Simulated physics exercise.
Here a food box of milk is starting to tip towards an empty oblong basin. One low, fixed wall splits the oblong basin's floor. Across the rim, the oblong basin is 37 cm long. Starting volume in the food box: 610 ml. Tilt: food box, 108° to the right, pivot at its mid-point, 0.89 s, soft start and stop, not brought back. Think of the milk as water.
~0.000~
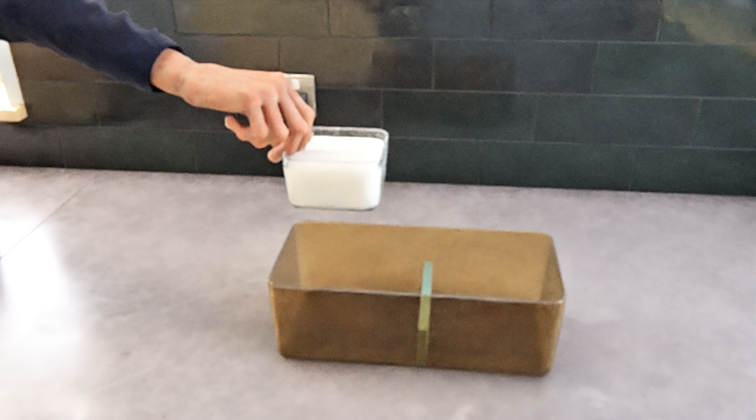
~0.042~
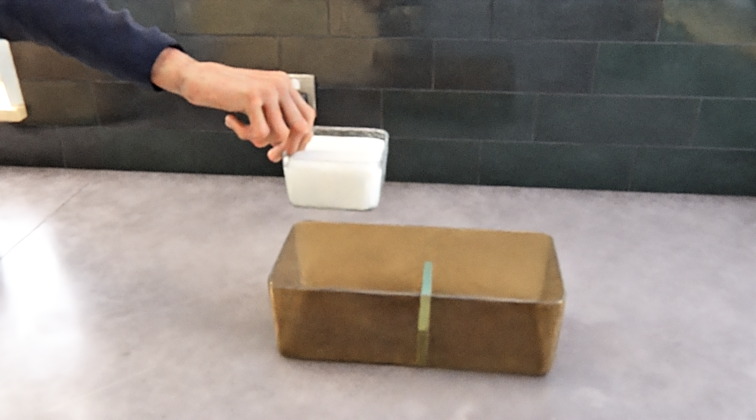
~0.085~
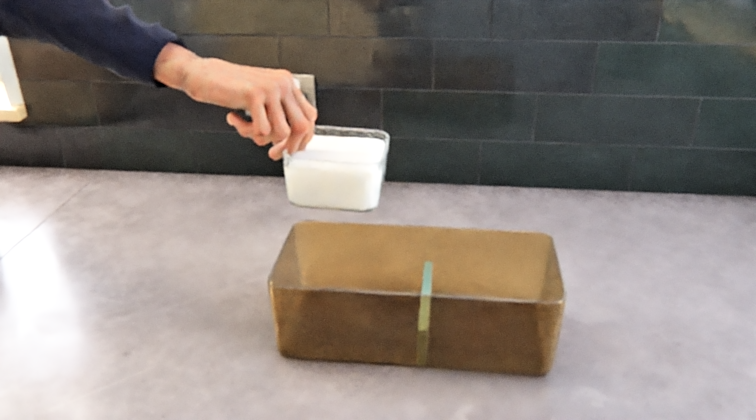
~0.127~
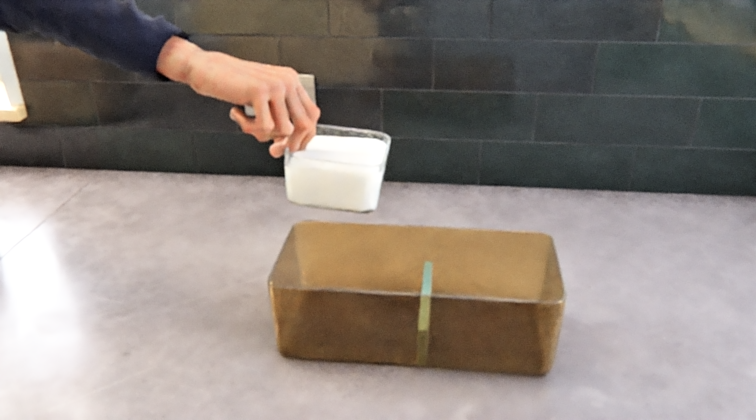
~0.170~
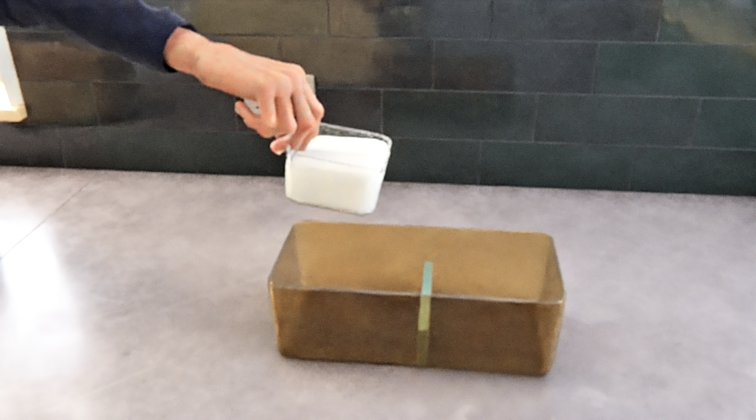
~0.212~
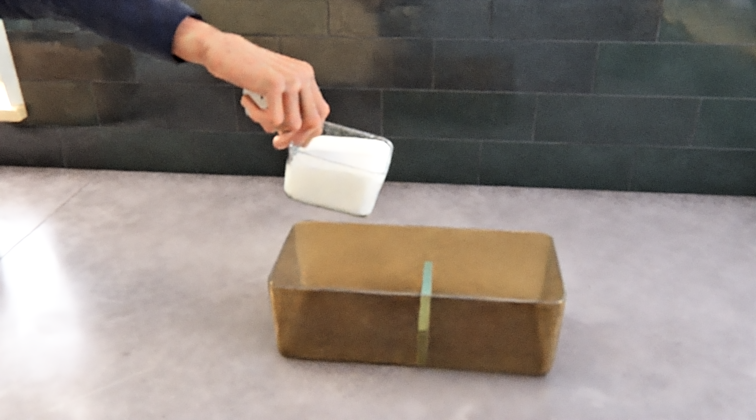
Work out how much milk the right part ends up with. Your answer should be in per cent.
I would put it at 62 per cent.
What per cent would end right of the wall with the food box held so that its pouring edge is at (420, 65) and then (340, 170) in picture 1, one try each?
Near 90 in a hundred on the first go and near 0 in a hundred on the second.
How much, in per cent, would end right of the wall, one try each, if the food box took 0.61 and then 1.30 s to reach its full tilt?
50 then 65 %.
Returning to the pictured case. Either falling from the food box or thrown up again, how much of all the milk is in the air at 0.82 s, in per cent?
I'd say some 6 per cent is in the air.
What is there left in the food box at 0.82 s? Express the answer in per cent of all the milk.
Close to 6 in a hundred.
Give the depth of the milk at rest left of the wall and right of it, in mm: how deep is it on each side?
About 8 mm left, about 14 mm right.
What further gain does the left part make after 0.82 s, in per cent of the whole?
Change: Approx. 10 %.
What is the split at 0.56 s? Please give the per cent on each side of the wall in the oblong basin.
Left roughly 3 per cent, right roughly 18.
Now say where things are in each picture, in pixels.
The first picture shows tilt 0°; pouring edge (384, 147); surface from (294, 149) to (382, 152); the oblong basin's rim runs from (282, 251) to (559, 266); the wall's top is at (426, 294).
The second picture shows tilt 1°; pouring edge (384, 148); surface from (294, 149) to (382, 152).
The third picture shows tilt 2°; pouring edge (385, 149); surface from (295, 148) to (383, 153).
The fourth picture shows tilt 5°; pouring edge (386, 152); surface from (296, 148) to (384, 153).
The fifth picture shows tilt 9°; pouring edge (387, 155); surface from (296, 148) to (385, 154).
The sixth picture shows tilt 14°; pouring edge (389, 159); surface from (297, 149) to (388, 155).
By 0.56 s the tilt is 76° and 43 per cent is still to pour, 3 is left of the wall and 17 right of it.
By 0.82 s the tilt is 107° and 6 per cent is still to pour, 26 is left of the wall and 62 right of it.
By 1.10 s the tilt is 108° and 0 per cent is still to pour, 37 is left of the wall and 62 right of it.
By 1.39 s the tilt is 108° and 0 per cent is still to pour, 37 is left of the wall and 62 right of it.
At rest 37 per cent lies left of the wall, 62 right of it and 1 outside.
